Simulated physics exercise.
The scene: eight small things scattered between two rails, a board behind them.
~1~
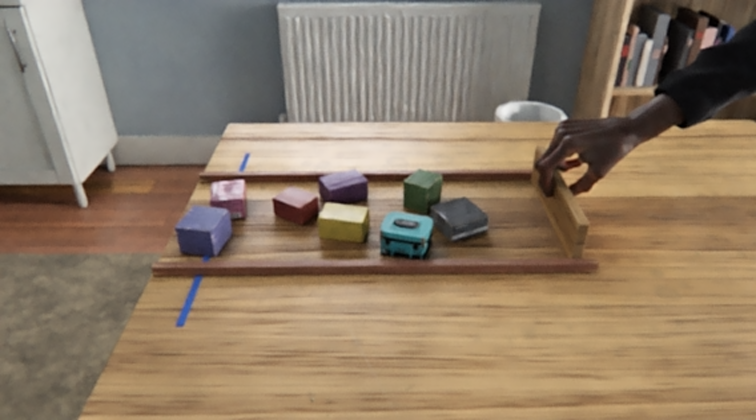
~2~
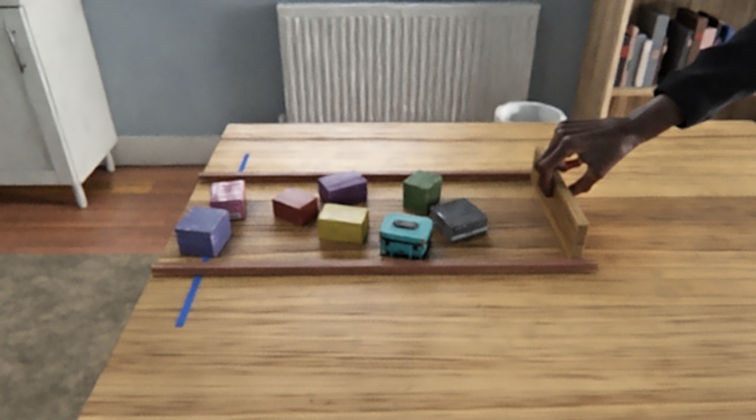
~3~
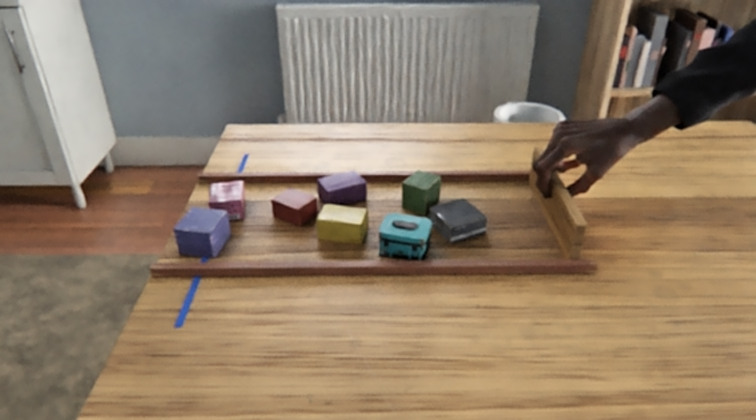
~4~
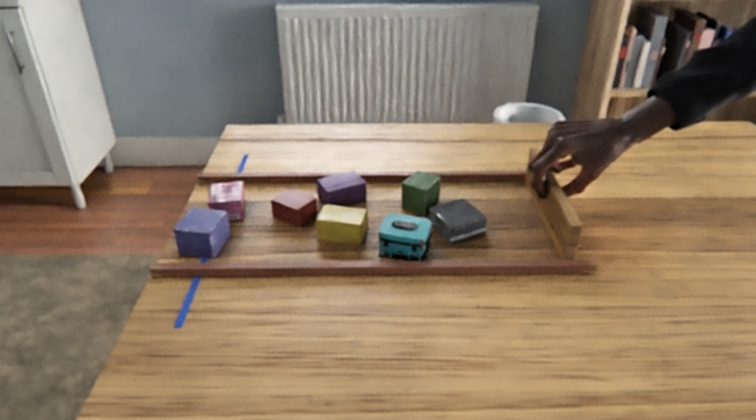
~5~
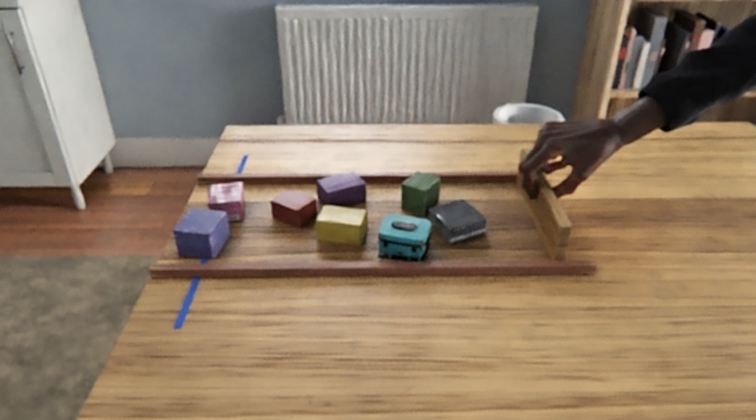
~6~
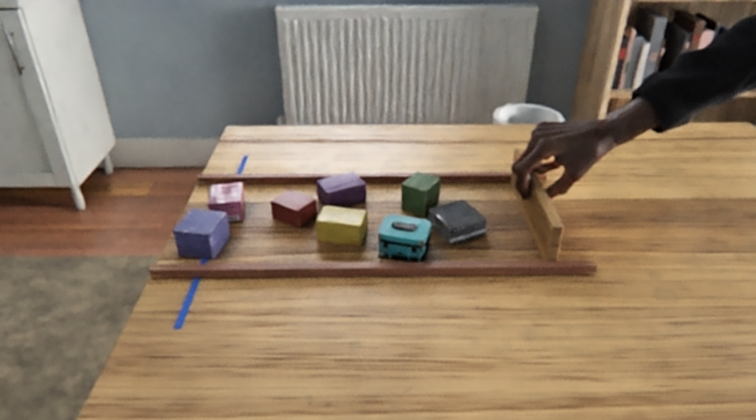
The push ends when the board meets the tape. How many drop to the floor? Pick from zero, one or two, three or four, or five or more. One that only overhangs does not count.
The number that fall off is three or four.
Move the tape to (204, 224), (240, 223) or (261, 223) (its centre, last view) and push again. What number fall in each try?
The counts: 5, 2 and 2.
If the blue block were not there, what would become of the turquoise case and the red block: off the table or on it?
The turquoise case holds on; the red block is lost.
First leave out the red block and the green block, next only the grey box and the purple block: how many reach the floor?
First 3, then 2.
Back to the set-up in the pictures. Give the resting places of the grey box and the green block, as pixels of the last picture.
The grey box stops around (195, 223); the green block around (209, 197).
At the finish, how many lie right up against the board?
It touches 3.
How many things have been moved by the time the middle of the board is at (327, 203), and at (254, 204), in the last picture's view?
First 6, then 8.
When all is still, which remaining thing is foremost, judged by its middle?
Foremost is the purple block.
Early on, none off yet; blue block at rest near (203, 234); pink box at rest near (227, 202); red block at rest near (294, 208).
A while later, none off yet; blue block at rest near (203, 234); pink box at rest near (227, 202); red block at rest near (286, 208).
Further along, none off yet; blue block travelled about its own width near (153, 238); pink box travelled about its own width near (182, 202); red block travelled well along near (221, 204).
Finally, the number that fall off is three or four; lost, yellow block, red block, pink box and blue block.
